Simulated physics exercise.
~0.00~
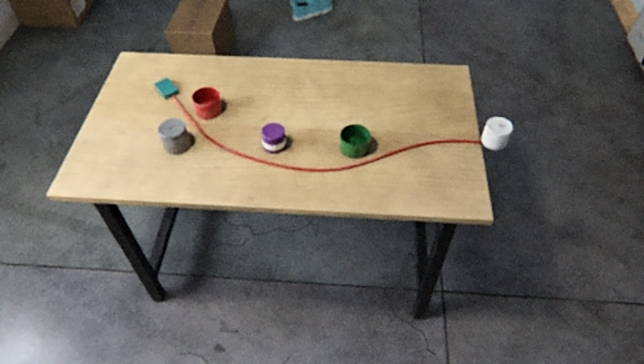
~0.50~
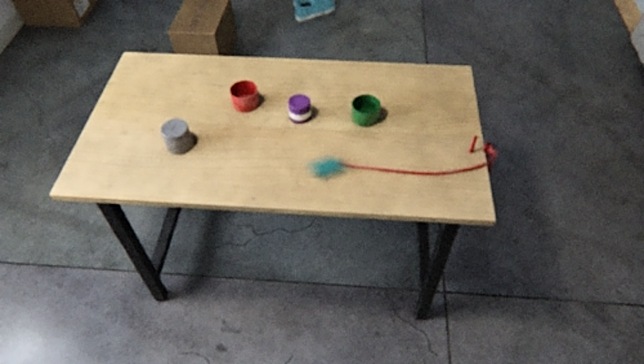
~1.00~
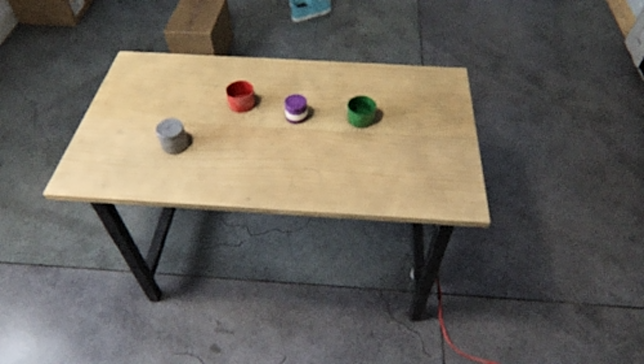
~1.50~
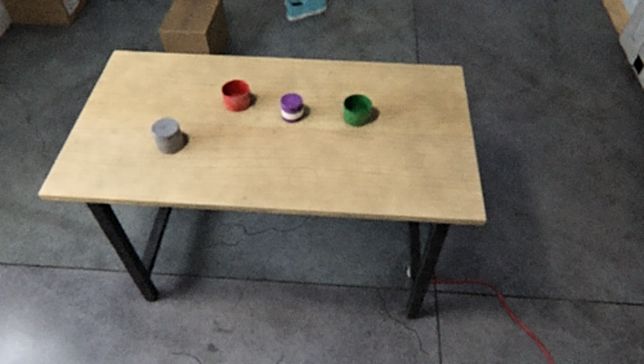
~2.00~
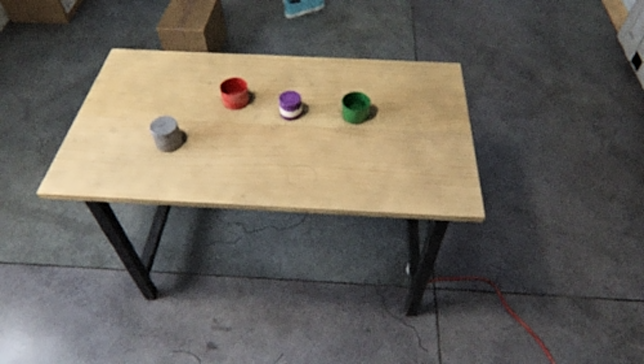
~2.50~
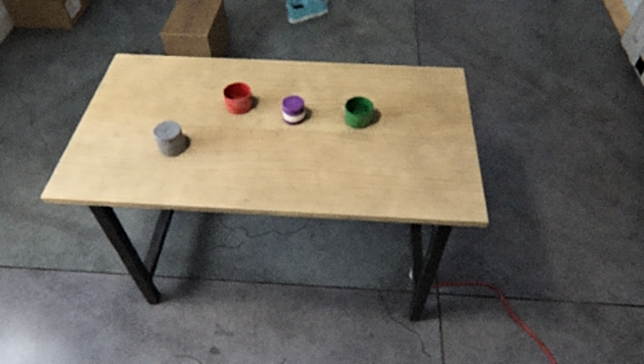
At the start, a teal phone lies near the upper left of a wooden folding table, joined by a long red cable to a white speaker just off the right edge, with a grey tub, red cup, purple canister and green mug around it. The speaker drops, and the cable drags the phone right and toward the front. The red cup shifts right, the purple canister moves right and up, and the green mug moves up. The phone then goes over the edge, leaving red cable on the floor at the lower right. The four containers end standing on the table, the grey tub never having moved.
